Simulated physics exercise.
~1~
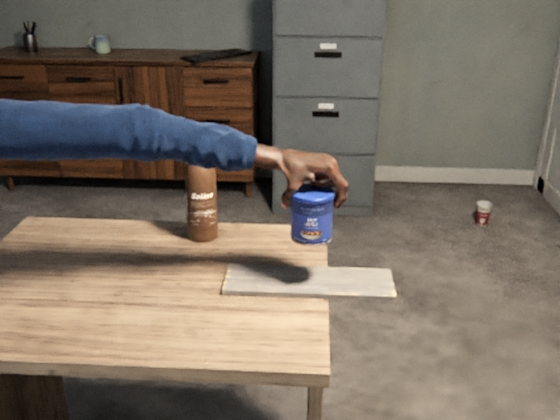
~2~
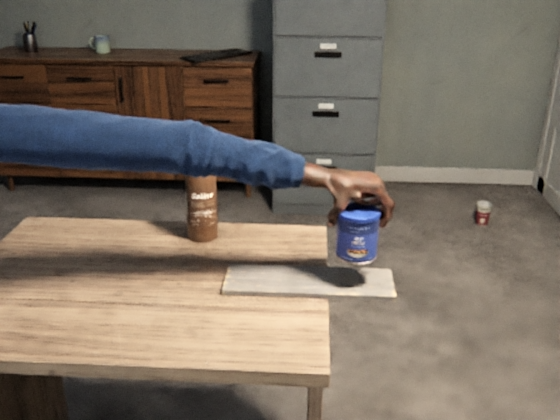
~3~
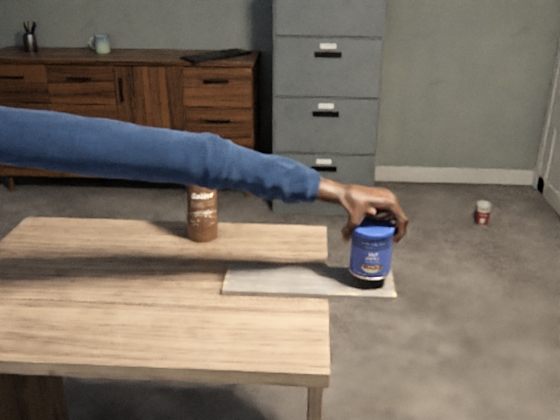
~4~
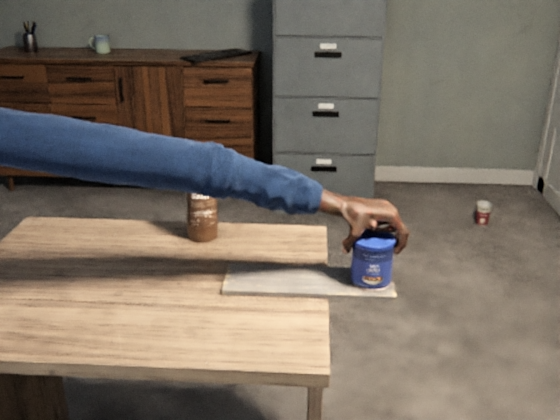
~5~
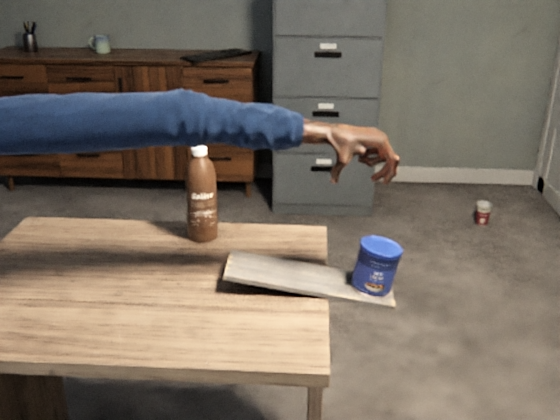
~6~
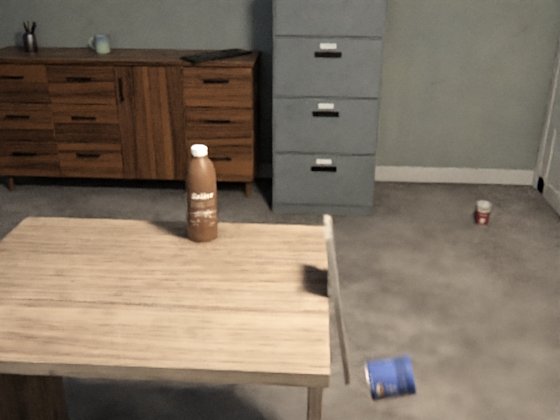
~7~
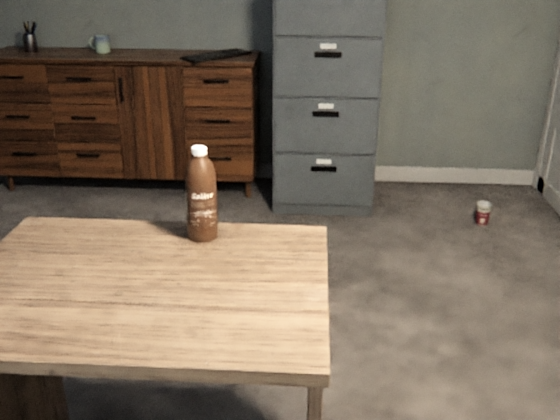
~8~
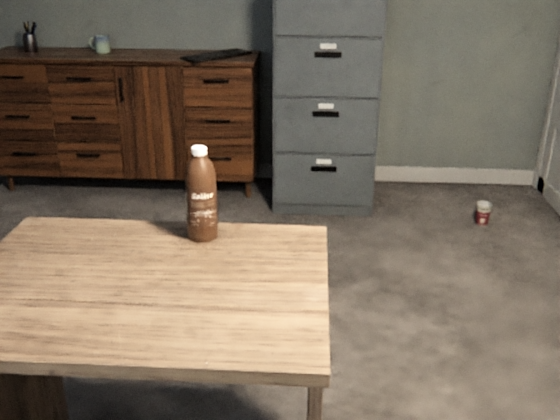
A hand setting a blue tin on a plank's overhanging end and letting go, the plank tipping and both dropping from view.
